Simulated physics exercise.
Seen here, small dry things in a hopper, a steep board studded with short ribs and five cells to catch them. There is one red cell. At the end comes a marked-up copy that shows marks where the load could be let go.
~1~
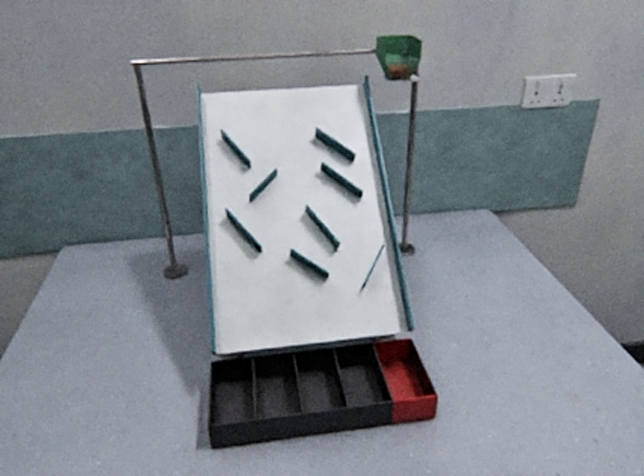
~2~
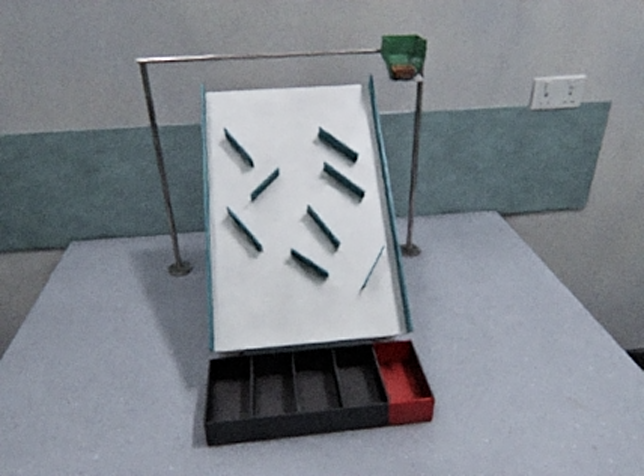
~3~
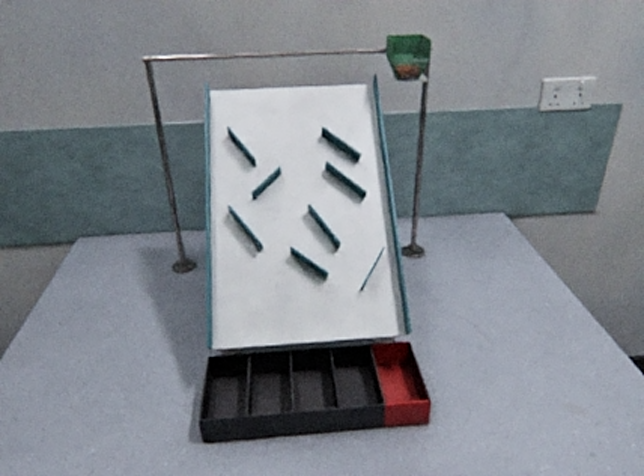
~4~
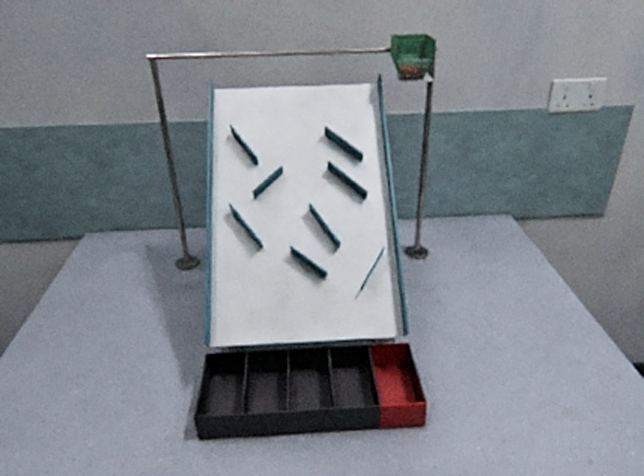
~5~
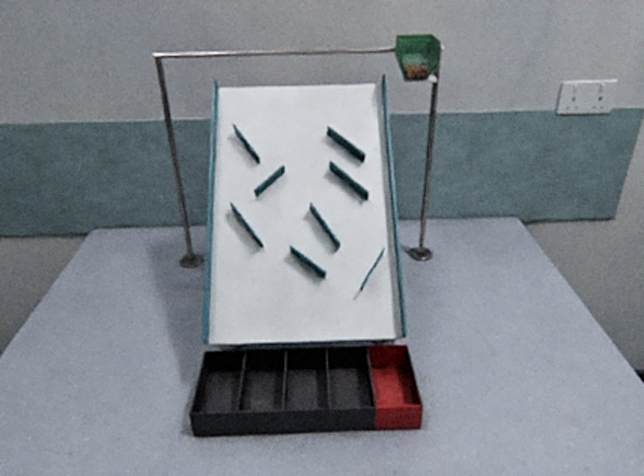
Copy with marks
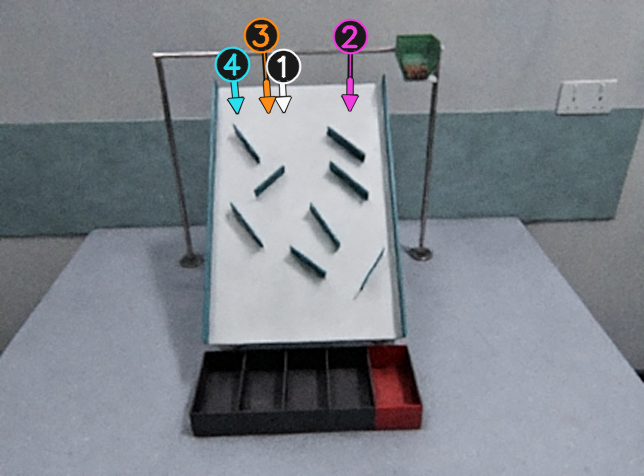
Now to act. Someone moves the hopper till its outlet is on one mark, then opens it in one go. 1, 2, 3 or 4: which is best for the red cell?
Mark 2 does it best.
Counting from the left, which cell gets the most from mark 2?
The fifth from the left.
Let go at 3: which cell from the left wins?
The third.
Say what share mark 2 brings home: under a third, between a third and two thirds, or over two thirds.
Over two thirds.
On the marked copy, mark 1 meets the board at (283, 106); mark 2 meets the board at (349, 105); mark 3 meets the board at (268, 107); mark 4 meets the board at (236, 107).
For mark 1, a small part in the red cell, nearly all in other cells.
For mark 2, most in the red cell, a small part in other cells.
For mark 3, a small part in the red cell, nearly all in other cells.
For mark 4, none in the red cell, all in other cells.
